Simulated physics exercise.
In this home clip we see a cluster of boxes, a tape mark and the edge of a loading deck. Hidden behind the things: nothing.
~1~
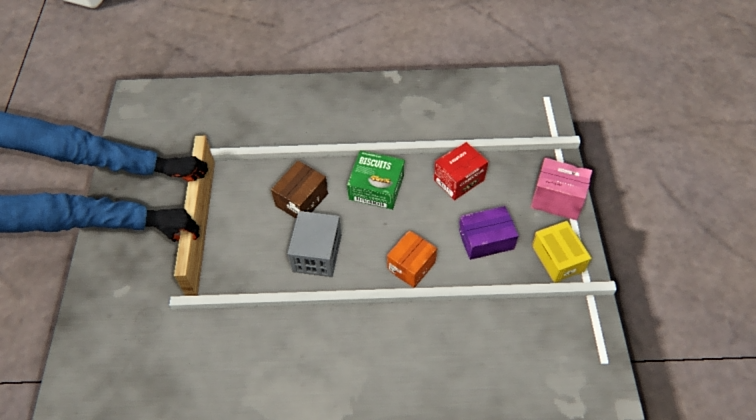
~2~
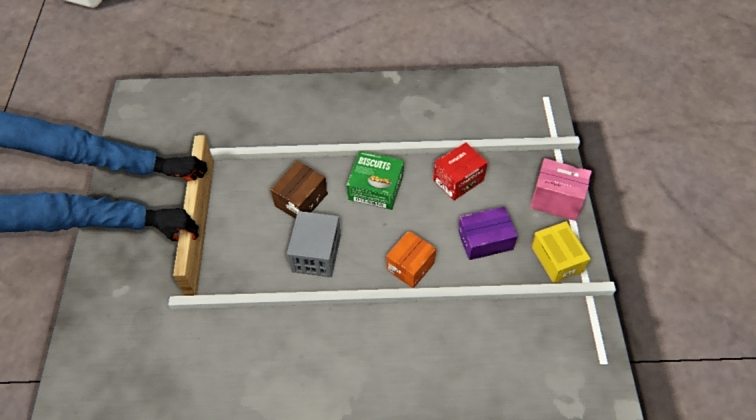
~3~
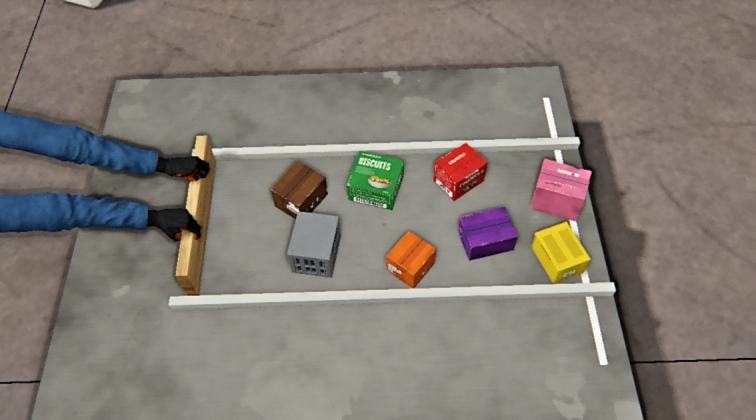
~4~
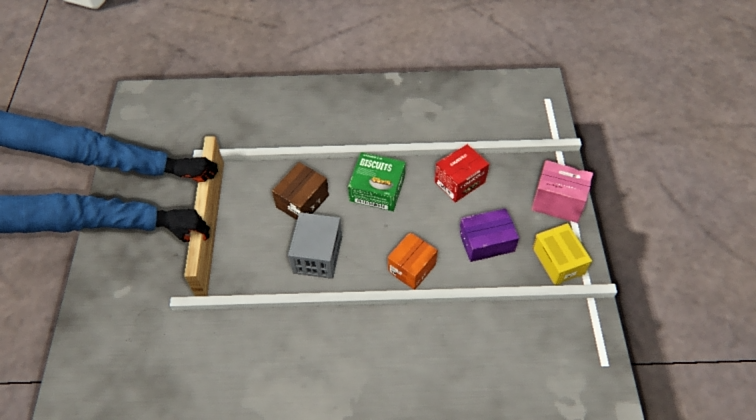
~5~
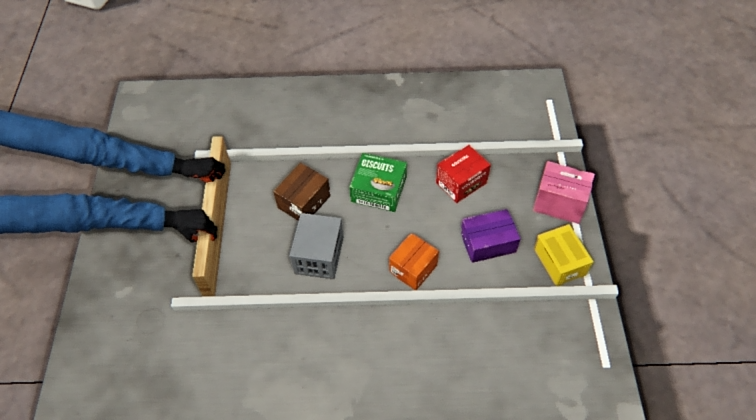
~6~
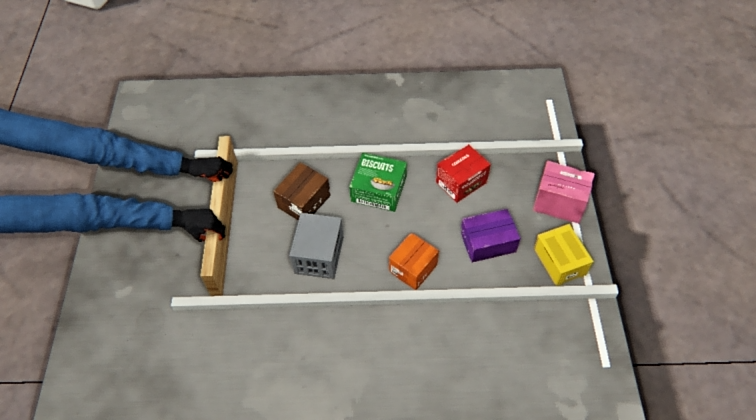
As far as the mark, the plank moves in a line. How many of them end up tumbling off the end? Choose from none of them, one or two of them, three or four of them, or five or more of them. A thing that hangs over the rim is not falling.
Five or more of them do.
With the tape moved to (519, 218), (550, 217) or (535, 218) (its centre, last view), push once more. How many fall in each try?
The counts come to 3, then 6, then 3.
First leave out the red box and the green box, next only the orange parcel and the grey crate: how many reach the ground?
Count: 4 (first case); 4 (second).
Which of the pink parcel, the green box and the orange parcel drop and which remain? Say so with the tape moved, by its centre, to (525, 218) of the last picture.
Taking them in turn: Pink parcel ends up off it, green box is still there, orange parcel is still there.
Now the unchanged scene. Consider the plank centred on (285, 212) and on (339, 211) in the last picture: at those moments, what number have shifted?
Counts: 1 / 3.
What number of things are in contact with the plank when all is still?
Counting them up gives 2.
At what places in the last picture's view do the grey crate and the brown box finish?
The grey crate at (605, 236), the brown box at (587, 175).
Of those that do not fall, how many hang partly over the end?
It would come to 2.
A little later, none off yet; pink parcel at rest near (563, 192); yellow tote at rest near (563, 255); purple parcel at rest near (490, 236).
Next, none off yet; pink parcel shifted a little near (570, 193); yellow tote at rest near (563, 255); purple parcel shifted a little near (511, 227).
Later still, none off yet; pink parcel tilted a little near (615, 200); yellow tote shifted about its own width near (611, 259); purple parcel shifted well along near (569, 213).
When it is over, the number that fall off is five or more; down, green box, orange parcel, red box, purple parcel, yellow tote and pink parcel.
